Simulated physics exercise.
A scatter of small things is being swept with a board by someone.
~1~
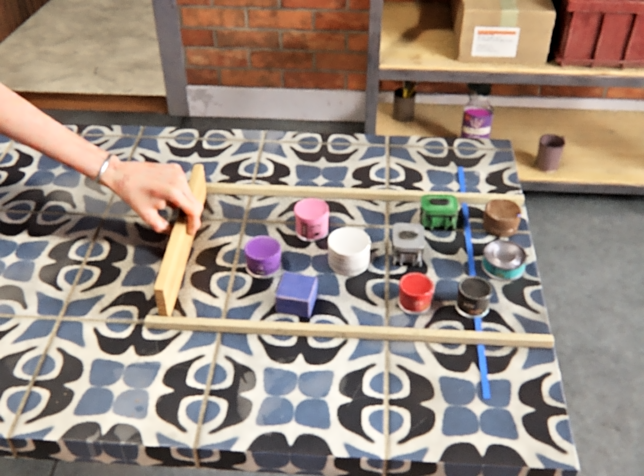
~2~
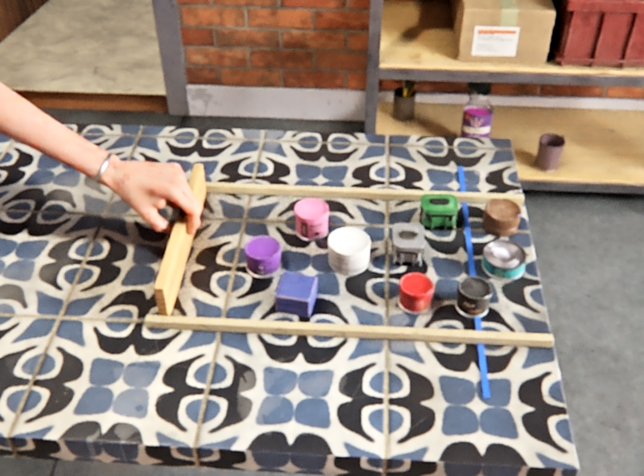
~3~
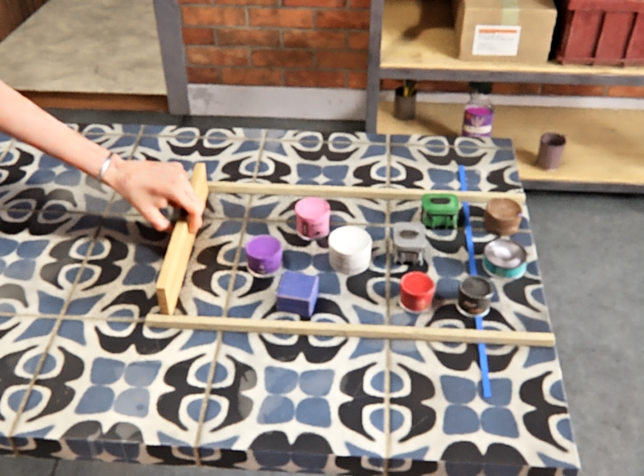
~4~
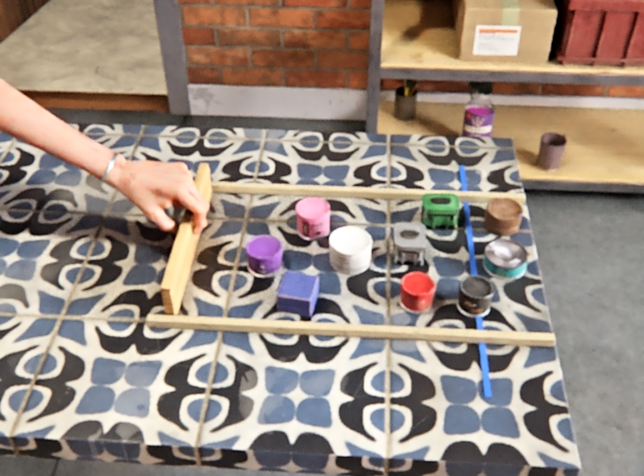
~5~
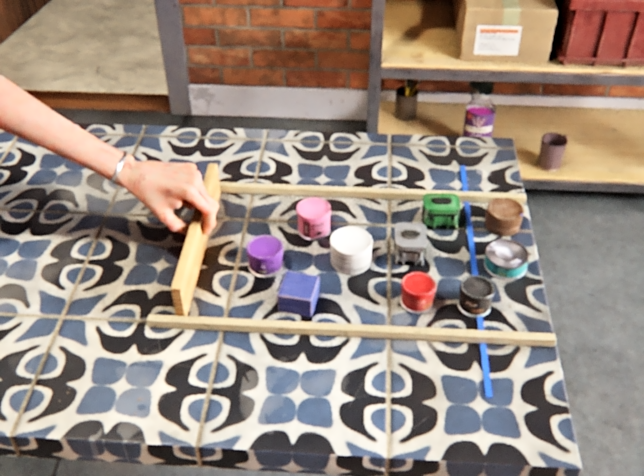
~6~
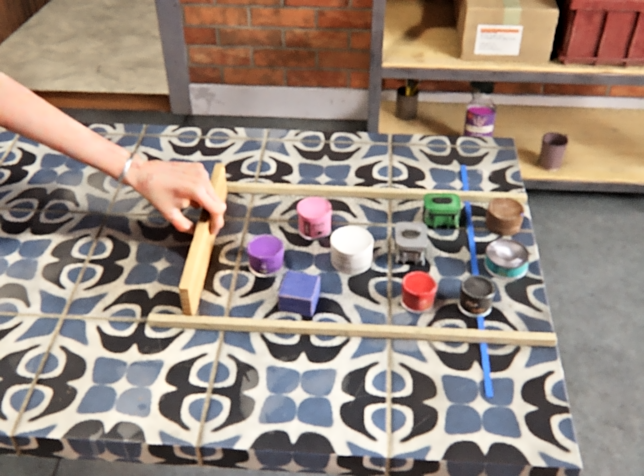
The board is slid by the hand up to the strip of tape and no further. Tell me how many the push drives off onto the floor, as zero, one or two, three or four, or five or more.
I predict the table will shed one or two pieces.
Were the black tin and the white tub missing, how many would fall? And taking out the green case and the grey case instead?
The first try gives 0, the second gives 1.
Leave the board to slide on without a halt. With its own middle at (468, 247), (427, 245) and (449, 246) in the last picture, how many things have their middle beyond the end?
Per position: 2 / 0 / 0.
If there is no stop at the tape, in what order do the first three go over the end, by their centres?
Turquoise pot, black tin, grey case.
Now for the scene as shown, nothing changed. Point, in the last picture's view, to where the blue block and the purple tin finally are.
Listed as asked: First (498, 301), and then (496, 274).
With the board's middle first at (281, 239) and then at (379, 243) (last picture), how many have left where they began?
The count is 1 at the first point and 6 at the second.
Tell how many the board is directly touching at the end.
Contact count: 4.
A little later, none off yet; brown lid at rest near (505, 216); turquoise pot at rest near (507, 259); black tin at rest near (476, 296).
When it is over, the number that fall off is one or two; down, black tin and turquoise pot.
